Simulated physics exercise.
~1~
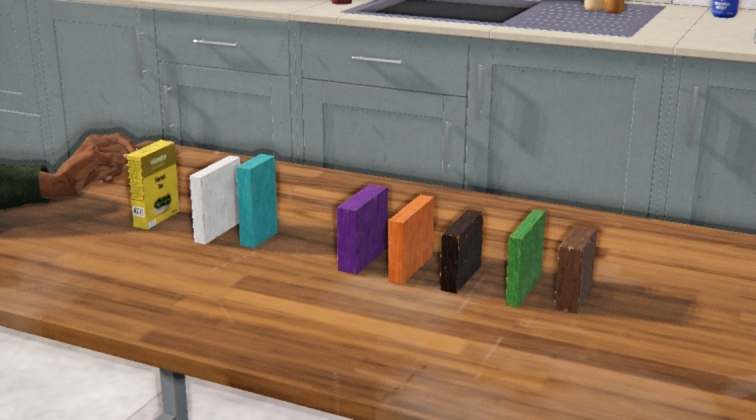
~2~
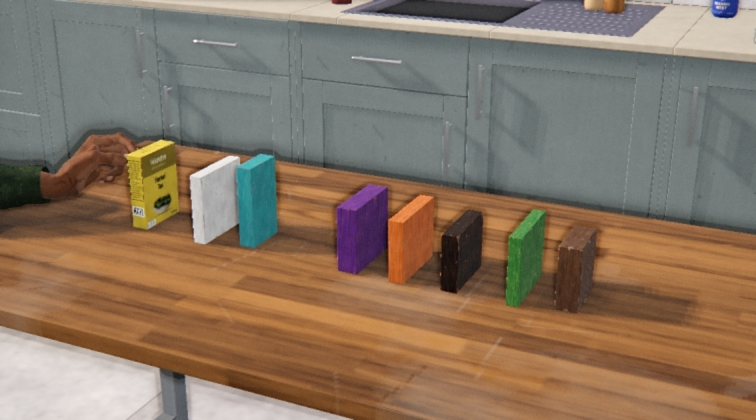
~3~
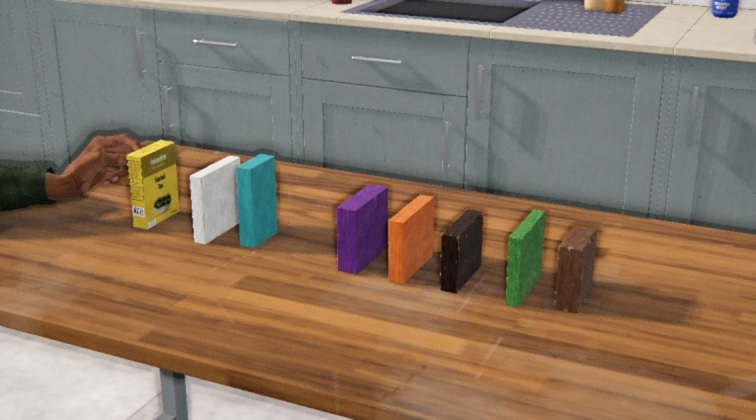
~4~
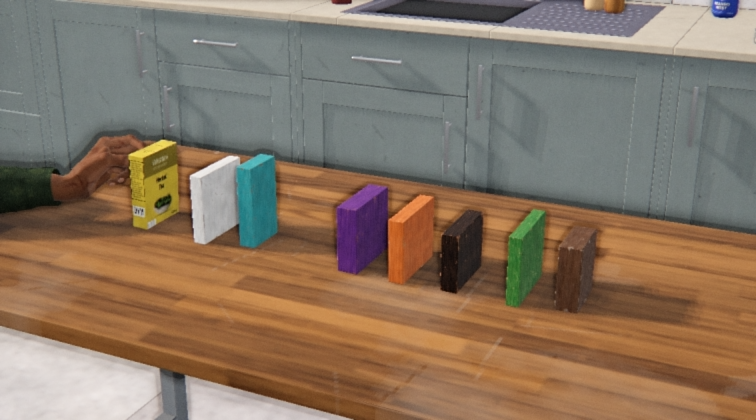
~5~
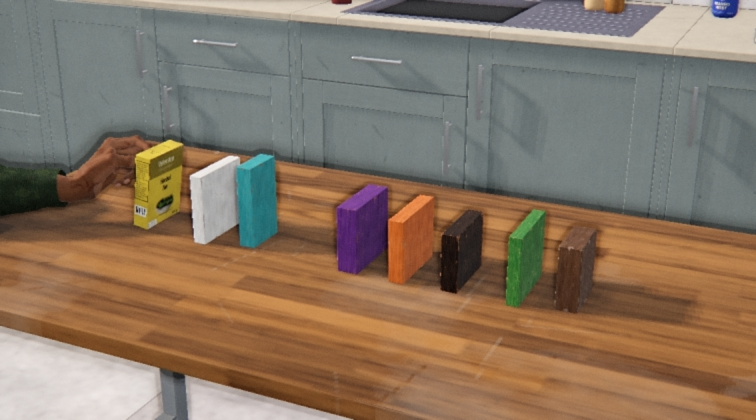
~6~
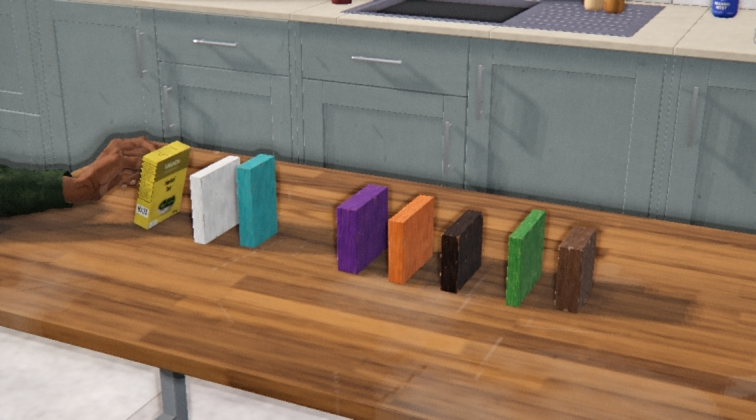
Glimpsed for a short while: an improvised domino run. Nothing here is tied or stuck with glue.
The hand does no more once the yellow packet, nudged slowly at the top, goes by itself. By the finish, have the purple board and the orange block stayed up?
Purple board: Yes, still up; orange block: Yes, still up.
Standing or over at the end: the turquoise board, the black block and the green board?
At the end the turquoise board has fallen, the black block is standing, and the green board is standing.
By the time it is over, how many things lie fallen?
Total count - 3.
Then, 0.30 s past the last view, yellow packet 74° over; white board rocked 17° from its first pose.
Then, 0.50 s past the last view, yellow packet 90° over; white board rocked 48° from its first pose; turquoise board rocked 26° from its first pose.
Then, 0.60 s past the last view, yellow packet 90° over; turquoise board rocked 74° from its first pose; white board rocked 71° from its first pose.
Then, 0.90 s past the last view, yellow packet 90° over; turquoise board on its side; white board rocked 75° from its first pose.
Finally, down or leaning hard on the table, white board and turquoise board; the other 4 still in place. Final places as the last picture's camera would see them, purple board near (364, 228), orange block near (411, 239).
